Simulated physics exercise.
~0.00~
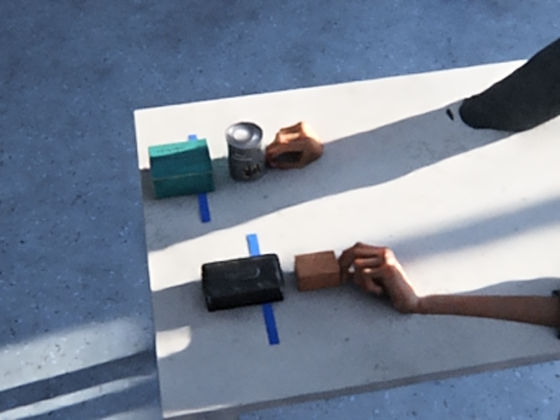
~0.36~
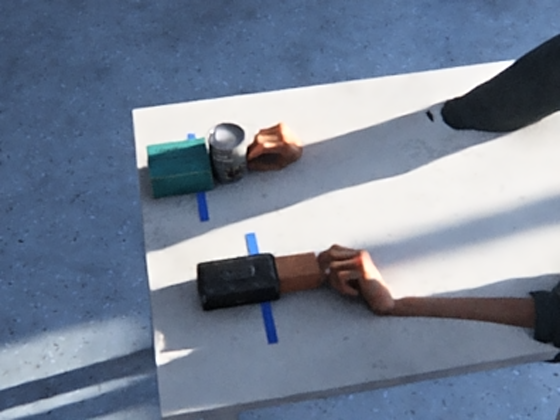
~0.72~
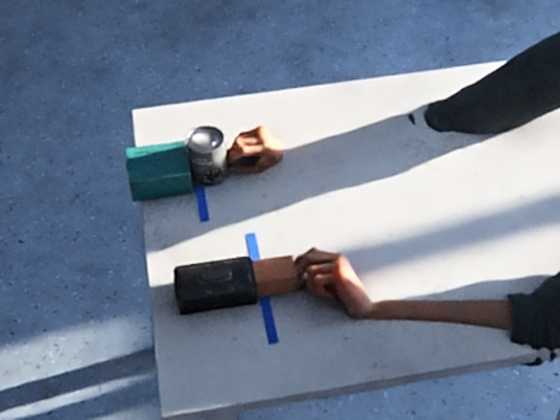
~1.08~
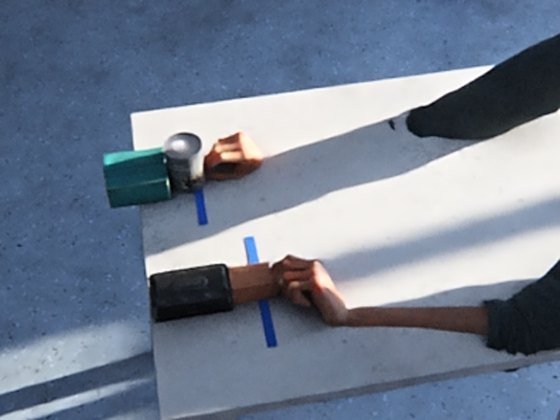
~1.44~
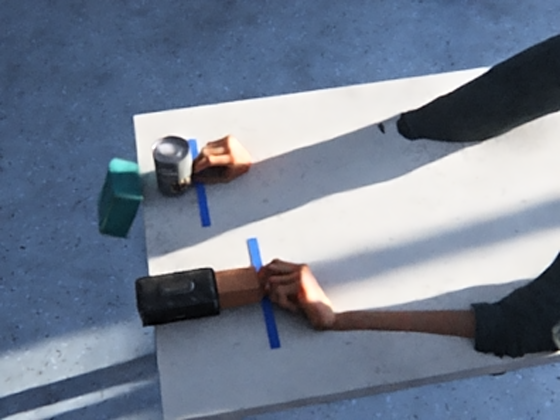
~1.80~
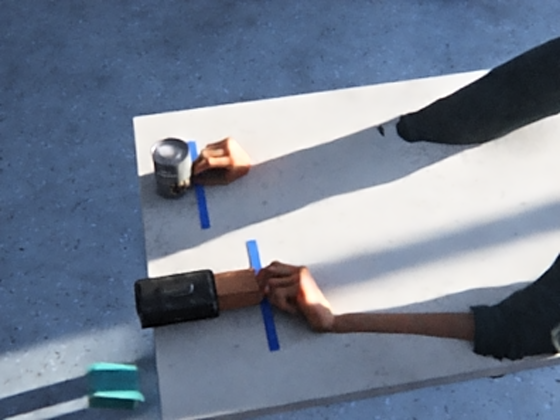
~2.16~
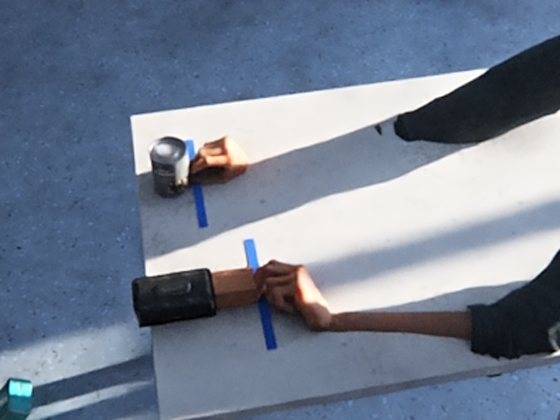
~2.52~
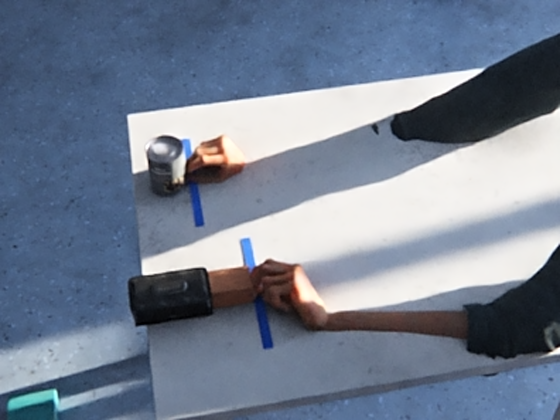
On a pale table, two hands push objects left; the turquoise box falls, the black case stays.
